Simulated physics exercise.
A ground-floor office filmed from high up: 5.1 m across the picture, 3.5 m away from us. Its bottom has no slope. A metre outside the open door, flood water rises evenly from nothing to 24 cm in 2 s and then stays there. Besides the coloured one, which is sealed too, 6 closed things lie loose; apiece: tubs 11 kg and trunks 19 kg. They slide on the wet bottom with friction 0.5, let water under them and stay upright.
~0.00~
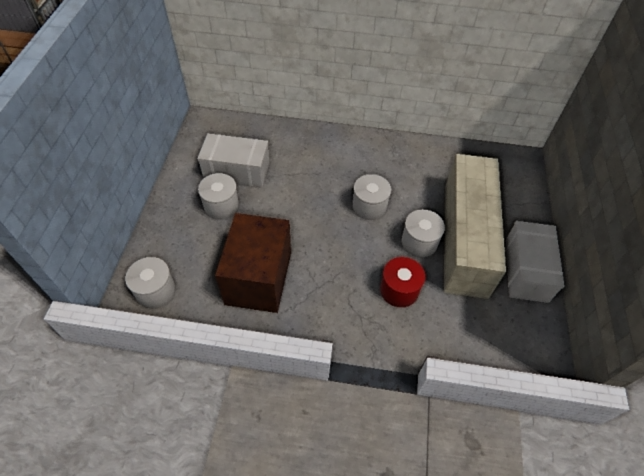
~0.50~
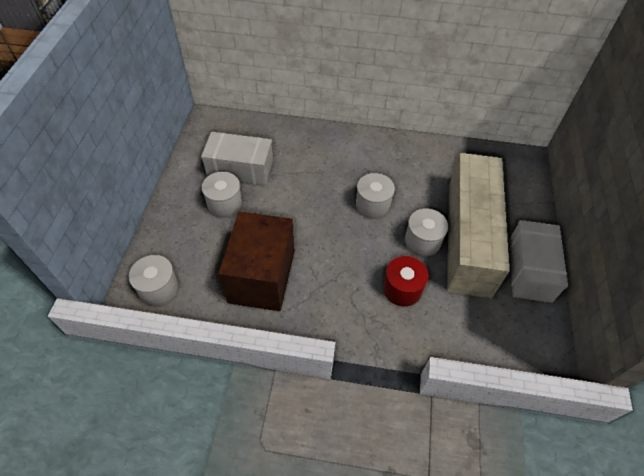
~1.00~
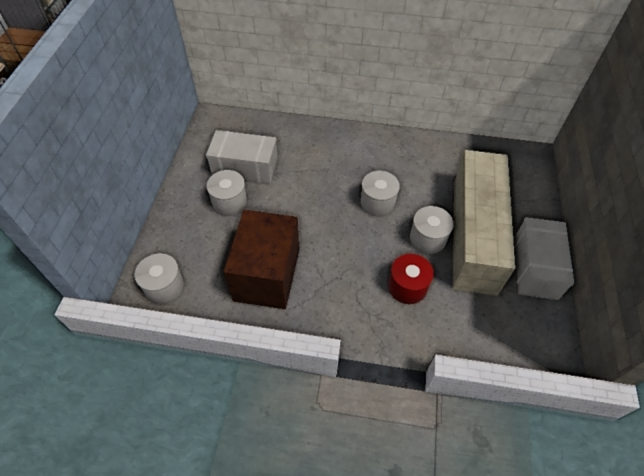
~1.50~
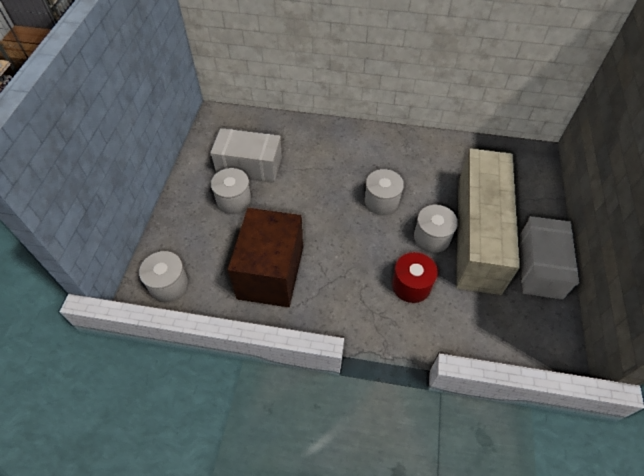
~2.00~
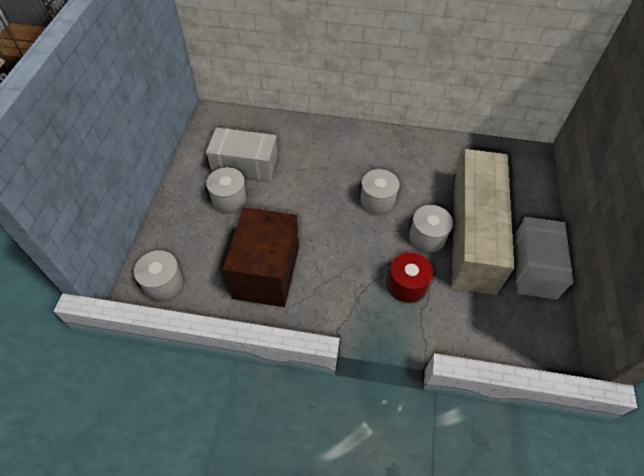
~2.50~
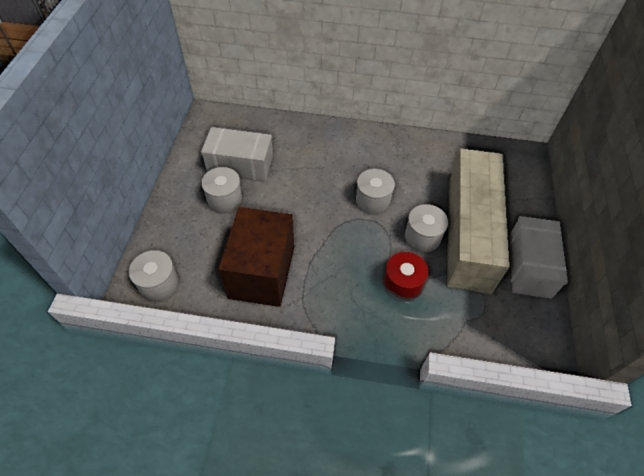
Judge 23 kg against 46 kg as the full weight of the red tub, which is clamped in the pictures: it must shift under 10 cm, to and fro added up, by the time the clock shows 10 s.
I expect that only the larger load is enough.
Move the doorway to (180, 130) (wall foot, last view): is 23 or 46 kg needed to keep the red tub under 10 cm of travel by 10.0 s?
Then the lower weight is enough.
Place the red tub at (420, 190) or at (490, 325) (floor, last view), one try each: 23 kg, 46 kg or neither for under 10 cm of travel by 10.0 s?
In turn: Only the larger holds; the smaller is enough.
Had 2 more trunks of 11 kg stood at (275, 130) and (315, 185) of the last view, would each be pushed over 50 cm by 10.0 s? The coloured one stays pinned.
In turn: Over, over.
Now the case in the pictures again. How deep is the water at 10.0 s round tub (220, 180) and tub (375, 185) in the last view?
Roughly 4 and 7 cm.
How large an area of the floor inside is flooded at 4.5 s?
Some 10.0 m2.
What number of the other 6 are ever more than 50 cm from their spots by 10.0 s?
1 of them.
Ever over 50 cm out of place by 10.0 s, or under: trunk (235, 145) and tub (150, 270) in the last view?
In that order: Over, short of it.
After 3.5 s the red tub would be 35 cm from its start with 23 kg and 0 cm from its start with 46 kg; 8 cm of water round it then.
After 4.5 s the red tub would be 39 cm from its start with 23 kg and 0 cm from its start with 46 kg; 7 cm of water round it then.
After 7.0 s the red tub would be 58 cm from its start with 23 kg and 0 cm from its start with 46 kg; 9 cm of water round it then.
After 10.0 s the red tub would be 94 cm from its start with 23 kg and 0 cm from its start with 46 kg; 9 cm of water round it then.
